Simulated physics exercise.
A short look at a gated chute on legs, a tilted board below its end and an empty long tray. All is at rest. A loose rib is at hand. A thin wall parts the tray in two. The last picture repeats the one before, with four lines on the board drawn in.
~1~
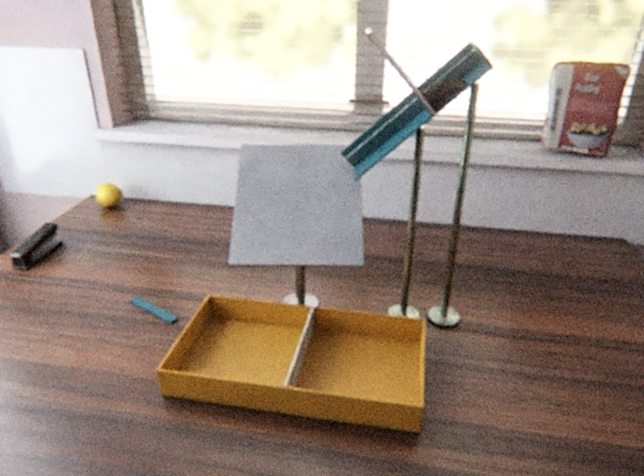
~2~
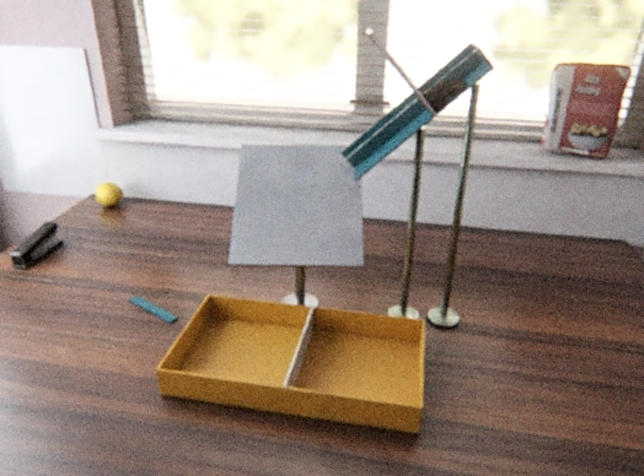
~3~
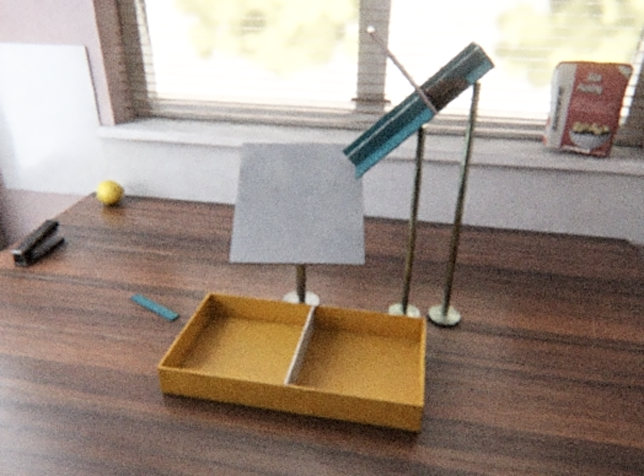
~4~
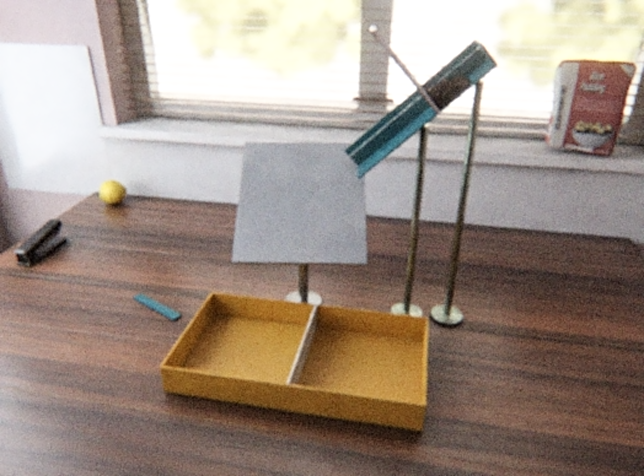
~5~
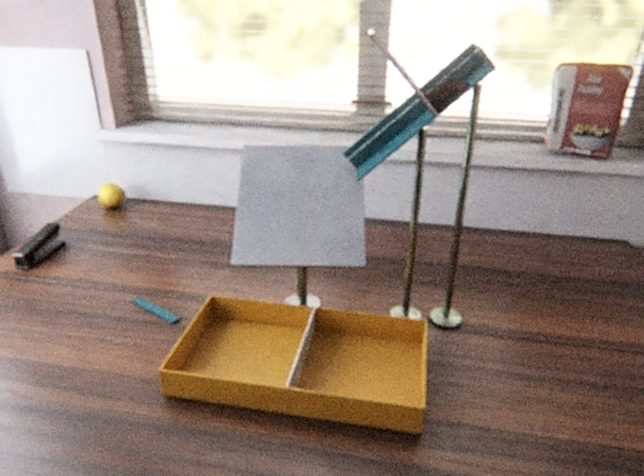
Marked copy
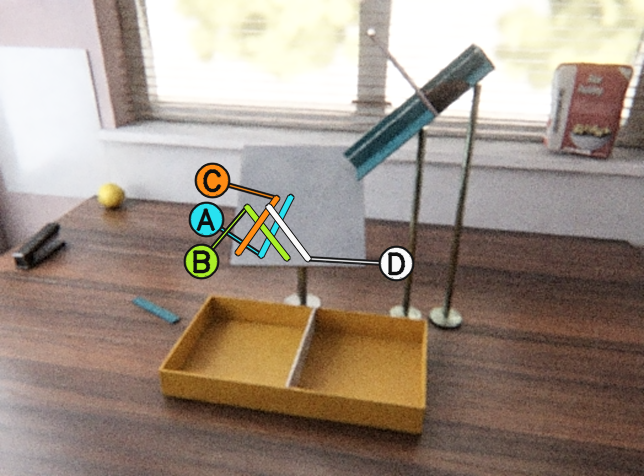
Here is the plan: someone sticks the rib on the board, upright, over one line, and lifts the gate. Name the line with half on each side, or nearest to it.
Use line B.
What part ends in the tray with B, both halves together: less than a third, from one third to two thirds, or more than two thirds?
More than two thirds.
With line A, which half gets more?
More lands on the left.
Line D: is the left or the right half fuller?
More lands on the right.
On the marked copy, line A from (290, 197) to (261, 255); line B from (247, 207) to (287, 258); line C from (276, 198) to (238, 252); line D from (268, 206) to (307, 258).
If A is chosen, of what is caught, nearly all in the left half, a small part in the right.
If B is chosen, of what is caught, about half in the left half, about half in the right.
If C is chosen, of what is caught, nearly all in the left half, a small part in the right.
If D is chosen, of what is caught, a small part in the left half, most in the right.
